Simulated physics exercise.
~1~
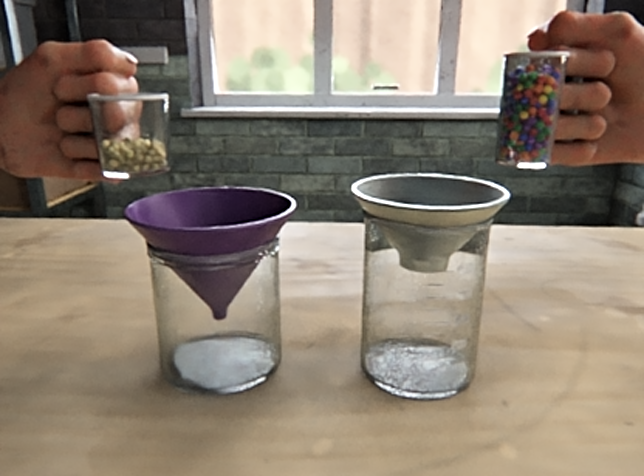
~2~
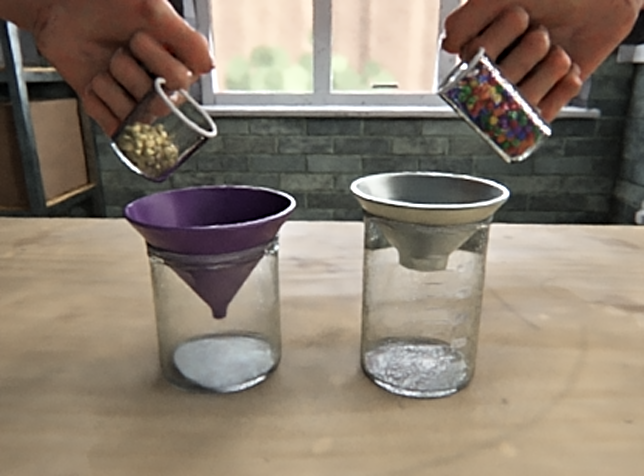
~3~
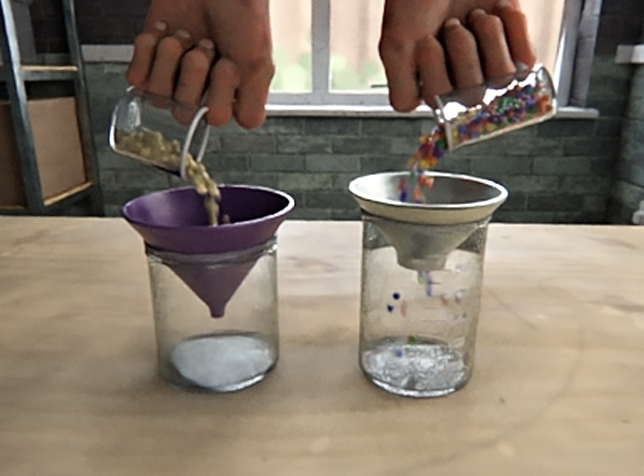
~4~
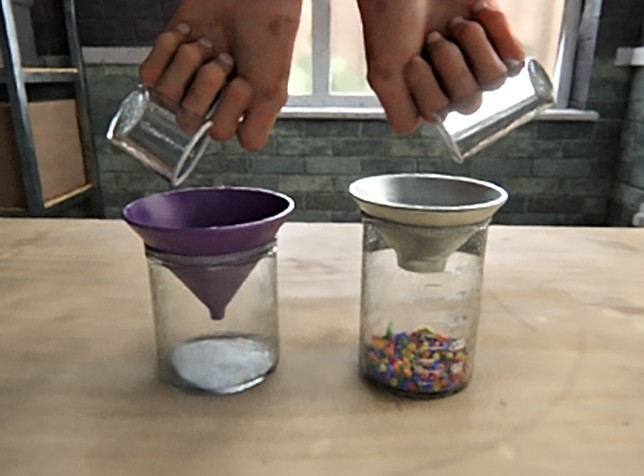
Two hands tipped small glass cups over funnels set in jars, pouring pale yellowish bits into the purple one on the left and colorful beads into the gray one; the beads dropped into their jar, while the left jar still looked empty of bits.
